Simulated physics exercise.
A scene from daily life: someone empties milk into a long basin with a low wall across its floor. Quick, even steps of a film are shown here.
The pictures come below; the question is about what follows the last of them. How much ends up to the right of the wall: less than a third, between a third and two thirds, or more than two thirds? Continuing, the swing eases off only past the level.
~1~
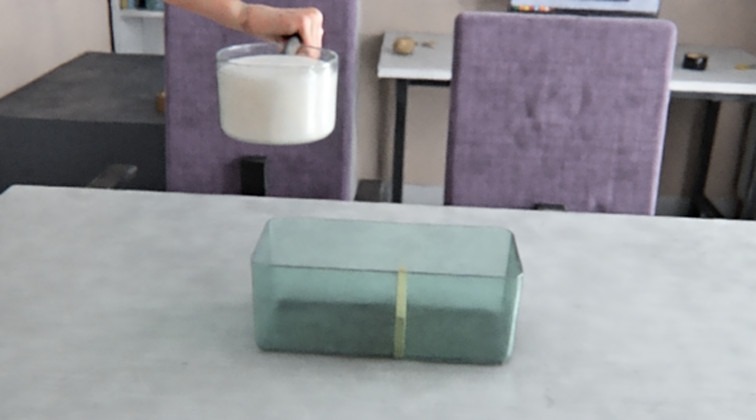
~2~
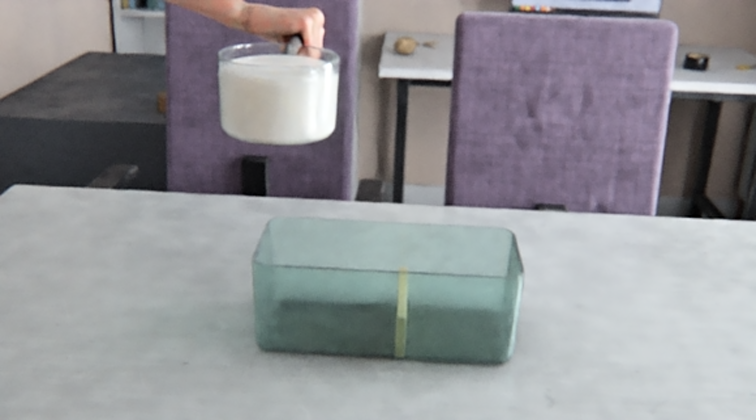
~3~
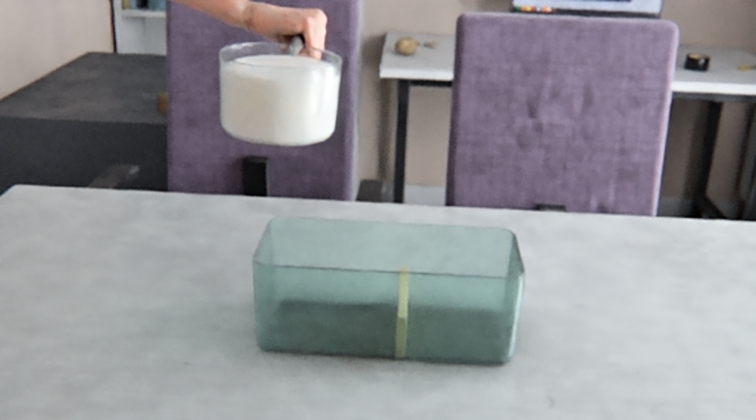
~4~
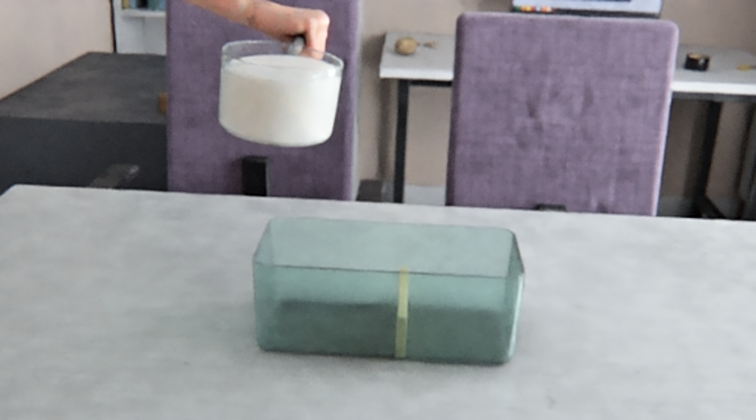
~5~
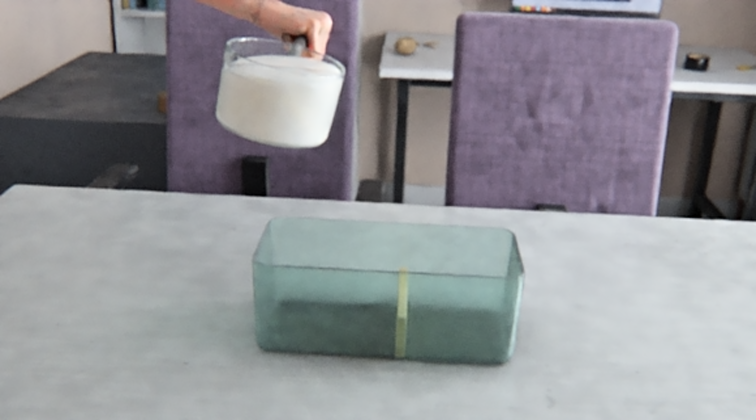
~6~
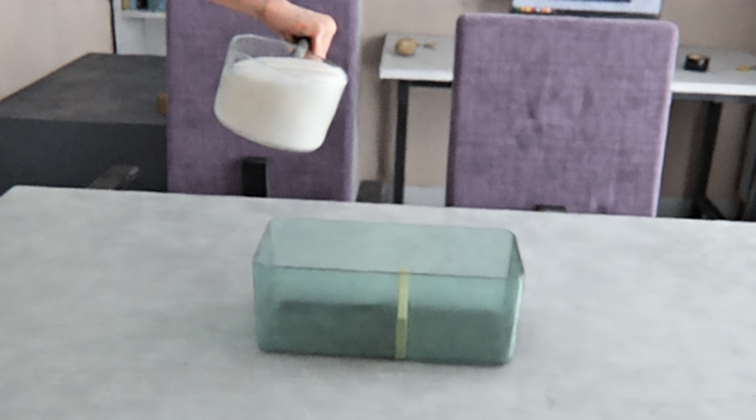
Between a third and two thirds.
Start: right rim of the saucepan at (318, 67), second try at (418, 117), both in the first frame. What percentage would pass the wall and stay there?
You'd get 15 percent from the first and 95 percent from the second.
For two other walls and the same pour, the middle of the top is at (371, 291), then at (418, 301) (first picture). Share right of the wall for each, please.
The first position gives around 70 percent, the second around 20 percent.
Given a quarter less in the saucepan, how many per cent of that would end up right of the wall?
Estimated share: Around 20 %.
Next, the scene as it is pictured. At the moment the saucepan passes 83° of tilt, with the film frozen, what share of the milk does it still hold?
Roughly 50 %.
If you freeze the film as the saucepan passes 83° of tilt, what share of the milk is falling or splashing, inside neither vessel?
40 %.
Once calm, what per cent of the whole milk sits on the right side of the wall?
Some 40 per cent.
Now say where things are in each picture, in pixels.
It leans 0°; its right rim is at (336, 60); the milk meets the walls at (221, 63) and (335, 69); the long basin's rim runs from (260, 240) to (518, 253); the wall's top is at (402, 291), in the first frame.
It leans 1°; its right rim is at (338, 60); the milk meets the walls at (223, 63) and (336, 69), in the second frame.
It leans 3°; its right rim is at (340, 63); the milk meets the walls at (225, 63) and (337, 71), in the third frame.
It leans 7°; its right rim is at (341, 67); the milk meets the walls at (226, 63) and (339, 71), in the fourth frame.
It leans 12°; its right rim is at (343, 73); the milk meets the walls at (227, 64) and (341, 72), in the fifth frame.
It leans 18°; its right rim is at (345, 81); the milk meets the walls at (228, 68) and (345, 74), in the sixth frame.
A moment on, the saucepan is tipped on its side and 50 per cent is still to pour, 4 is left of the wall and 7 right of it.
Next, the saucepan is tipped right over and 7 per cent is still to pour, 40 is left of the wall and 41 right of it.
Then the saucepan is tipped right over and 0 per cent is still to pour, 55 is left of the wall and 41 right of it.
Later the saucepan is tipped right over and 0 per cent is still to pour, 56 is left of the wall and 41 right of it.
In the end 56 per cent lies left of the wall, 41 right of it and 3 outside.
